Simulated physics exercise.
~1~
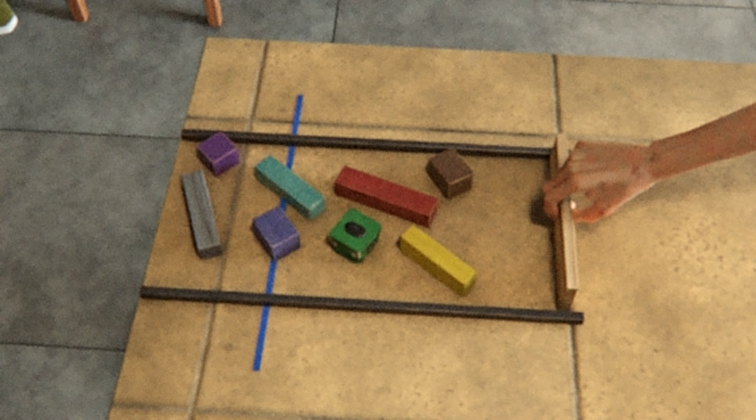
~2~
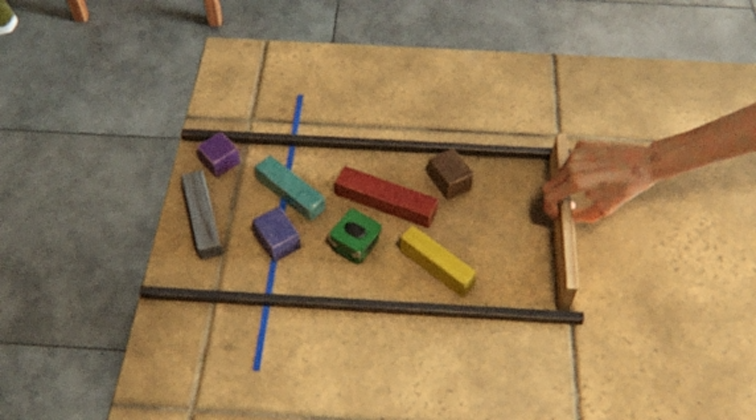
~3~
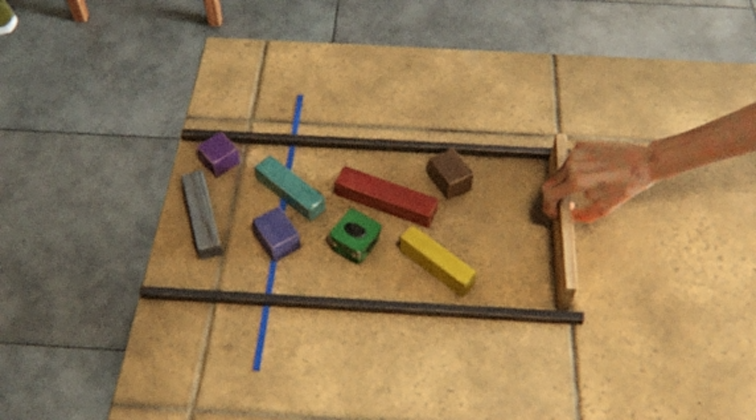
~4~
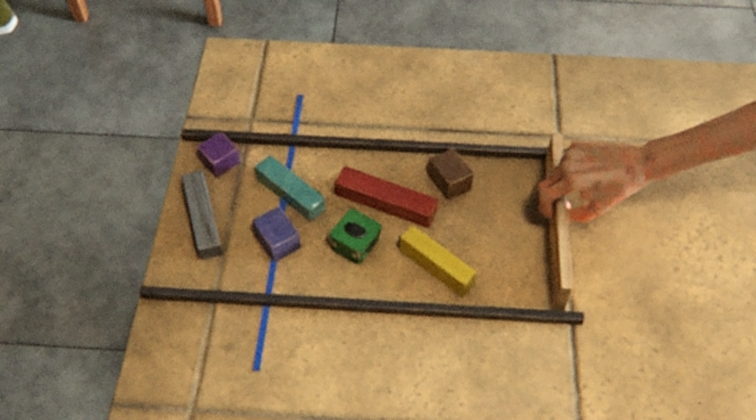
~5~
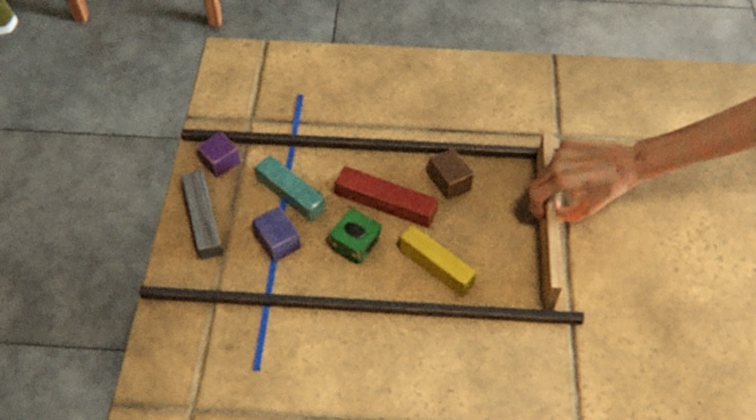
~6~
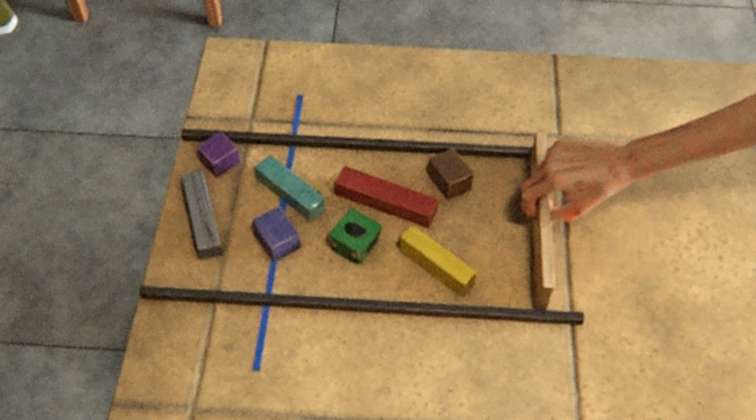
A hand slides a wooden board slightly left between two dark rails, after barely moving at first, while the colourful long and short blocks lying at various angles around a blue tape line stay still, untouched by the board.
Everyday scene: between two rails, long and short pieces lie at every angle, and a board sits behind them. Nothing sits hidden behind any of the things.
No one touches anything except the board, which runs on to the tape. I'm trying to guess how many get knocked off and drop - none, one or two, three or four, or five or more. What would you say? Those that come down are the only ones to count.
Nothing at all.
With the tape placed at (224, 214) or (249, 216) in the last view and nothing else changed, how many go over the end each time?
It comes to 3, then 2.
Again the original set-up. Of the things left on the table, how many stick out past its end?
0 is the number.
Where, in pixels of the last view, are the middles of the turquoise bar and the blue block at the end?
Roughly (231, 193) for the first and roughly (204, 230) for the second.
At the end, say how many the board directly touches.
The answer is 3.
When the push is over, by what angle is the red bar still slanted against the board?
The angle is some 40°.
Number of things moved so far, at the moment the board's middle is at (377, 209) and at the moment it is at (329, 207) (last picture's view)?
Answer - first 4, then 6.
Early on, none off yet; grey stick at rest near (202, 214); purple block at rest near (219, 155); blue block at rest near (277, 234).
Finally, the number that fall off is zero.
